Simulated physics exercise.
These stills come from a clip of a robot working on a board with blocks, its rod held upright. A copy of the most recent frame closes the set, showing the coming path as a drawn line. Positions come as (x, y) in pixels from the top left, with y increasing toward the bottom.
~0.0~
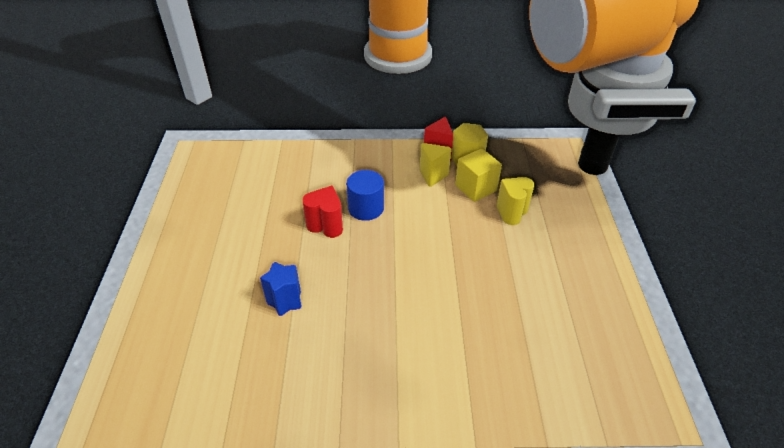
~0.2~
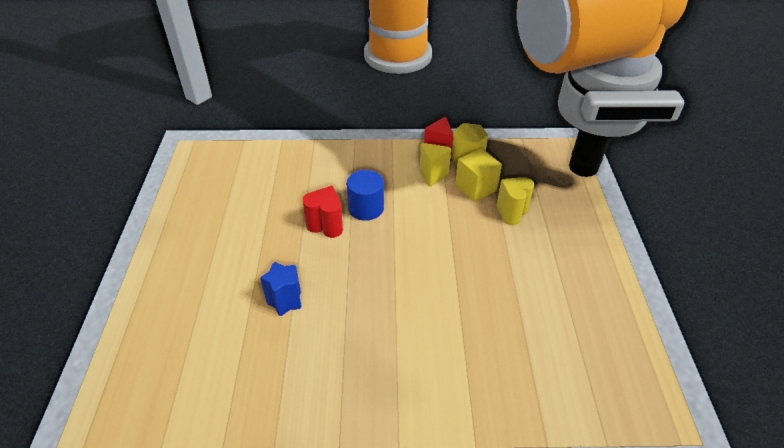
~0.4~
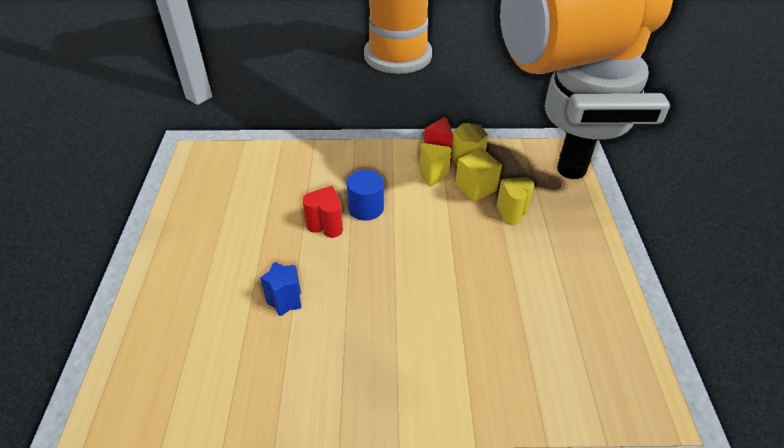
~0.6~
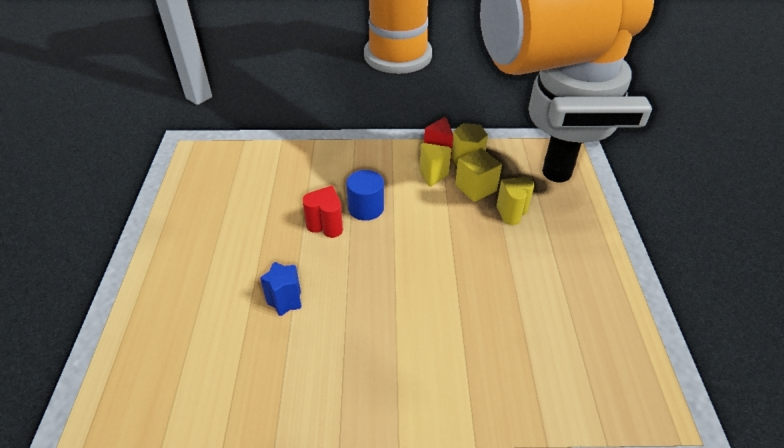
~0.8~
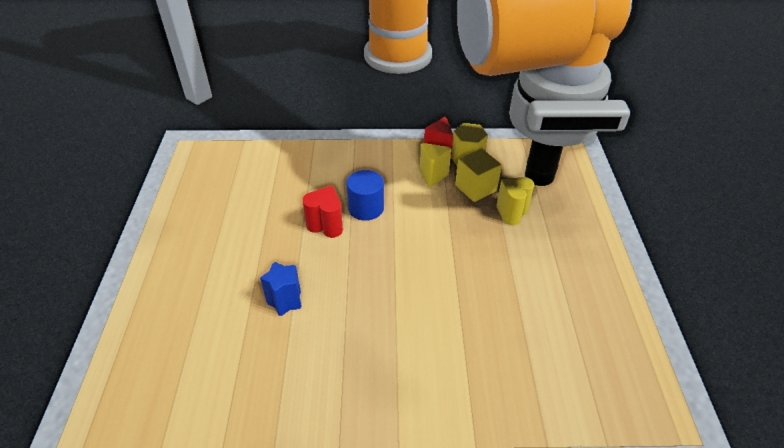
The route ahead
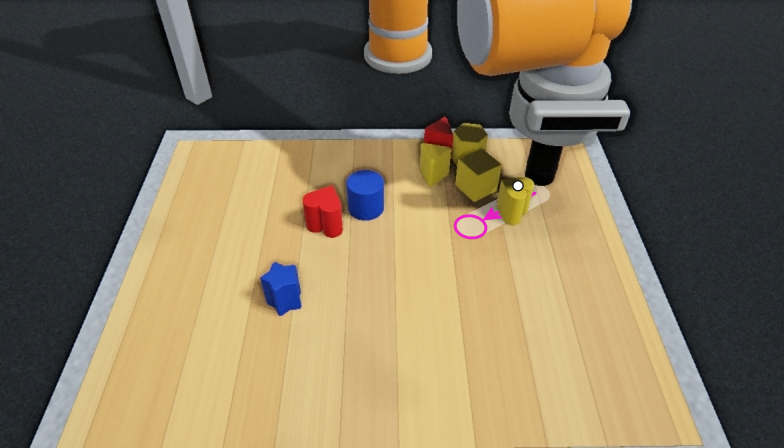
An orange and grey robot arm with a black rod slides steadily left along the far right of a pale wooden board, drawing near a yellow heart-shaped block. The still camera looks down on the grey-edged board from the front, against a dark floor. Yellow blocks and a red one cluster at the back, while a red heart, blue cylinder and blue star sit unmoved further left.
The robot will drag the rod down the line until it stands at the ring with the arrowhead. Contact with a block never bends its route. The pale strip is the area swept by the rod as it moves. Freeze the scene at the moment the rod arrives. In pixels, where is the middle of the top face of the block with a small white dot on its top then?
Near (478, 225).
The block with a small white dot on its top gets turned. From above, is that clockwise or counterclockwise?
It rotates counterclockwise.
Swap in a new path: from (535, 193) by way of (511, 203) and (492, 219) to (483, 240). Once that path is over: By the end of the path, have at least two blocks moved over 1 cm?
In short: No.
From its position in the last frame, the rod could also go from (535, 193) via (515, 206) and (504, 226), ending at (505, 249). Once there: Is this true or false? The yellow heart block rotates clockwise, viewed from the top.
True
Drawn move, from (535, 193) directly to (471, 227); the dot is on the yellow heart block.
The first path, step by step. One third of the way, rod at (518, 188); yellow heart block at (504, 196).
Two thirds of the way, rod at (496, 199); yellow heart block at (487, 211), turned 35° anticlockwise.
At the end, rod at (473, 211); yellow square still; yellow heart block at (478, 225), turned 75° anticlockwise.
